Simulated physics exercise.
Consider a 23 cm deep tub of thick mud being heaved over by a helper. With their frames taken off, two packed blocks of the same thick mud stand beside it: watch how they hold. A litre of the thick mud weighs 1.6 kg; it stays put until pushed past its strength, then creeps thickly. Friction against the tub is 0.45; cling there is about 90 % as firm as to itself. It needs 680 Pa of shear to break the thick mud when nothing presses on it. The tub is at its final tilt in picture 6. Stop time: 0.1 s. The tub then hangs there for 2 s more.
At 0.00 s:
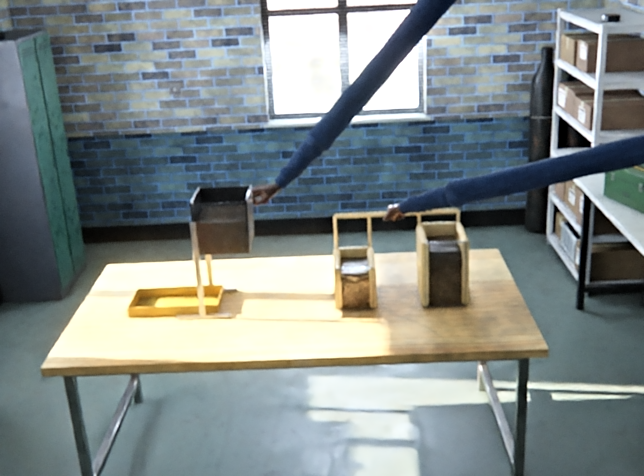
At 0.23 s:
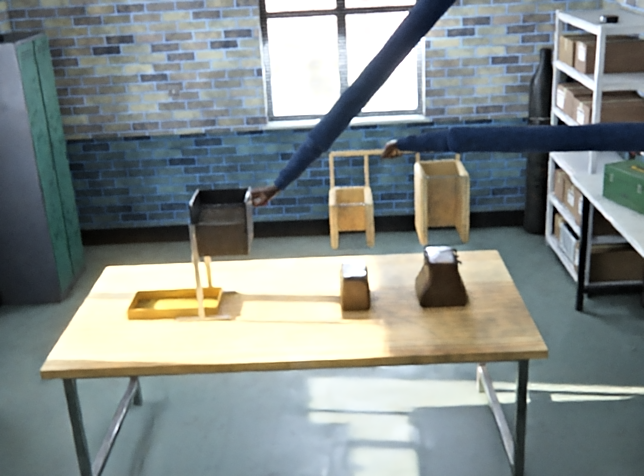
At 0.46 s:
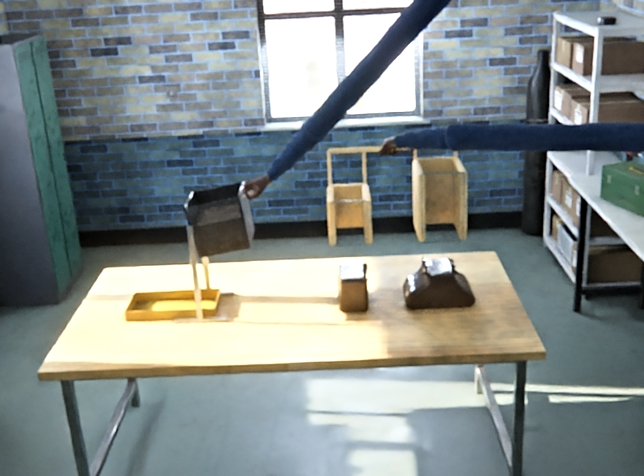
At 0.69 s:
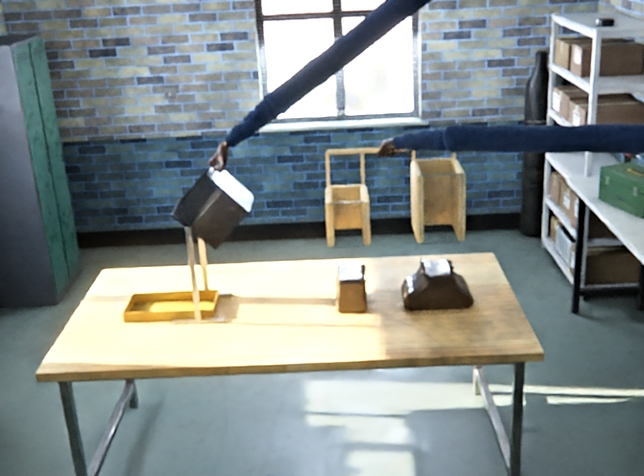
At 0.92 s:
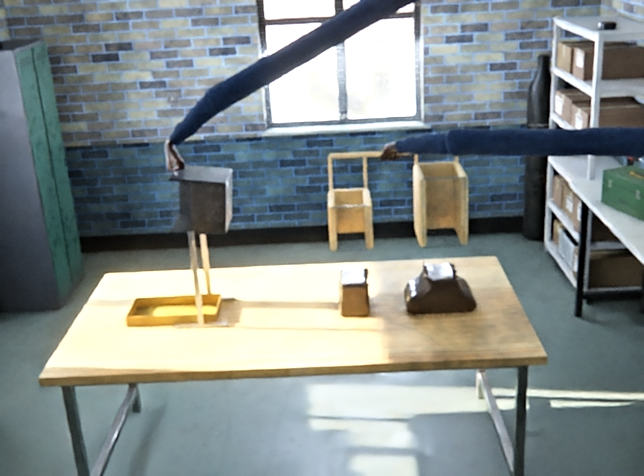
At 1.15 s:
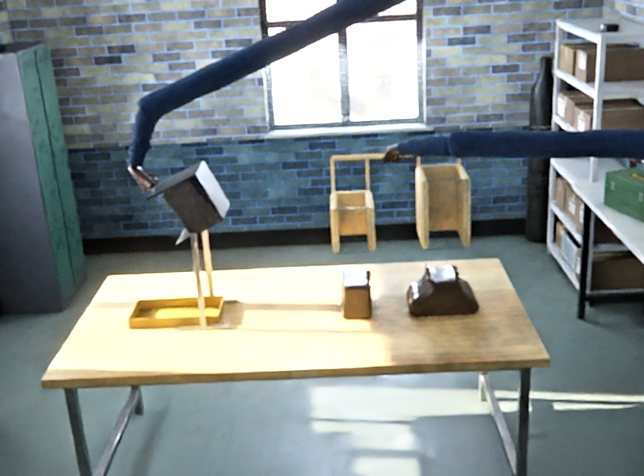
The footage shows a blue-sleeved arm lifting joined wooden casings off two dark blocks on a table; the right block slumps lower and wider, the left keeps its shape, and another arm turns a dark tub leftward past sideways.
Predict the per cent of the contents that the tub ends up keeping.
The tub ends up keeping roughly 0 %.
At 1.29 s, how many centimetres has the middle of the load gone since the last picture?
Some 9 cm.
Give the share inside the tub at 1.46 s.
Around 30 per cent.
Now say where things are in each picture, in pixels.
Handle-side rim at (245, 201), tilt 0 degrees; top of the thick mud at (237, 221); blocks stand 16 cm, 25 cm (left to right), in the first picture.
Handle-side rim at (244, 203), tilt 0 degrees; top of the thick mud at (236, 223); blocks stand 16 cm, 21 cm (left to right), in the second picture.
Handle-side rim at (237, 197), tilt 9 degrees; top of the thick mud at (238, 218); blocks stand 16 cm, 16 cm (left to right), in the third picture.
Handle-side rim at (206, 177), tilt 45 degrees; top of the thick mud at (221, 193); blocks stand 16 cm, 16 cm (left to right), in the fourth picture.
Handle-side rim at (170, 181), tilt 85 degrees; top of the thick mud at (194, 183); blocks stand 16 cm, 16 cm (left to right), in the fifth picture.
Handle-side rim at (148, 200), tilt 115 degrees; top of the thick mud at (187, 182); blocks stand 16 cm, 16 cm (left to right), in the sixth picture.
After 1.29 s, the tub is at 115 degrees and holds 85 %.
After 1.46 s, the tub is at 115 degrees and holds 32 %.
After 1.63 s, the tub is at 115 degrees and holds 13 %.
After 1.80 s, the tub is at 115 degrees and holds 0 %.
After 3.15 s, at the end, the tub is at 115 degrees and holds 0 %.
